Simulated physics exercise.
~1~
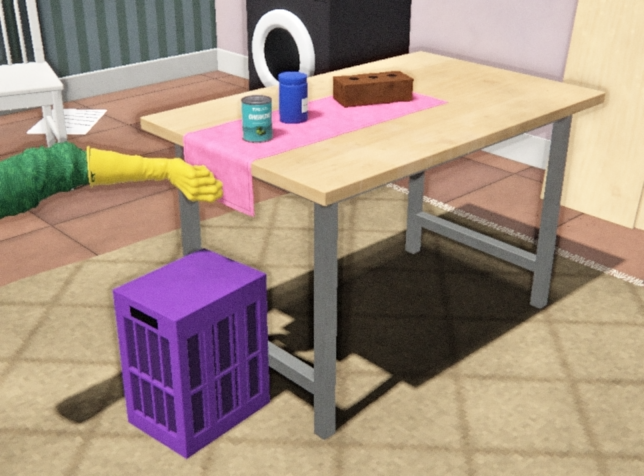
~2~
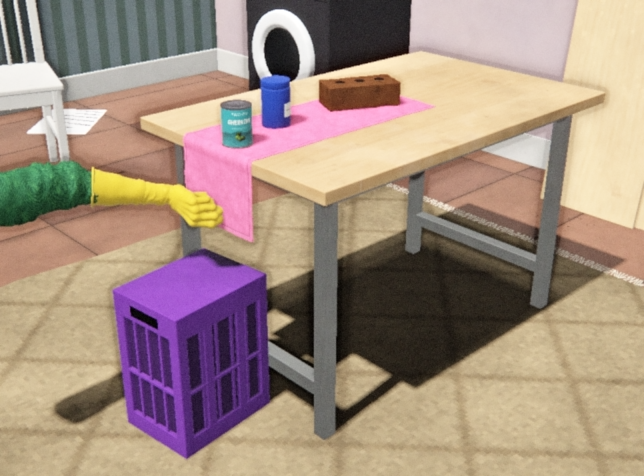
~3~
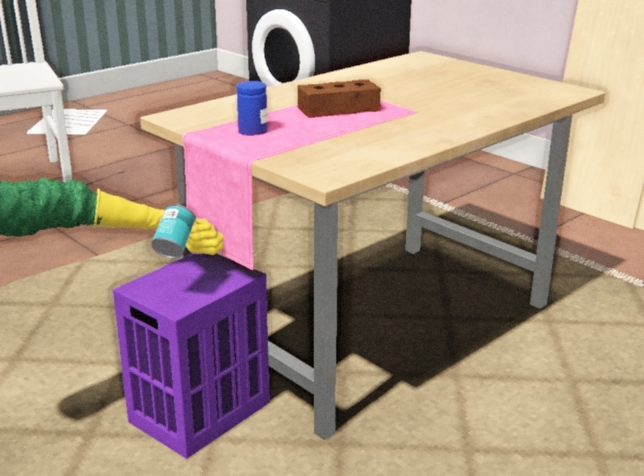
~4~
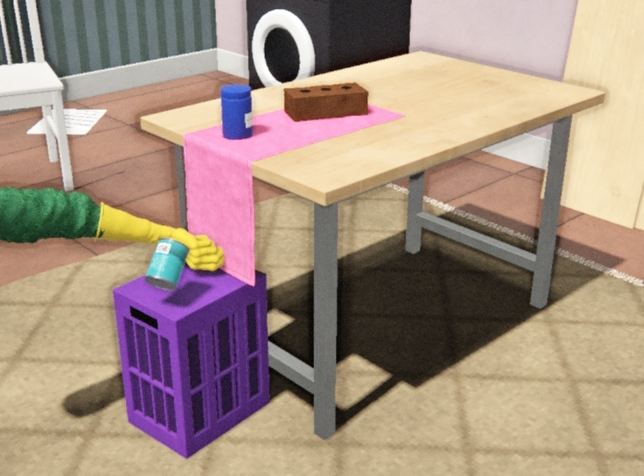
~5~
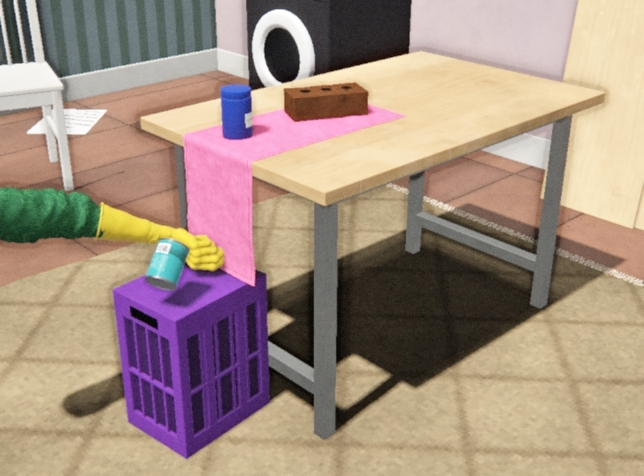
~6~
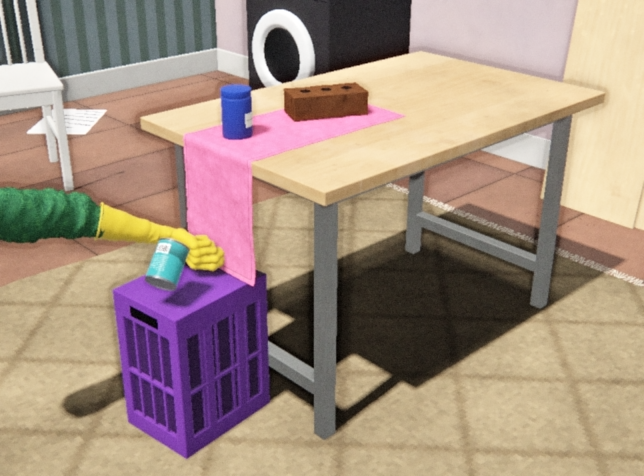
Yellow-gloved hand drawing a pink scarf down onto a purple crate, turquoise tin tipping off the table, blue jar and brick staying on.
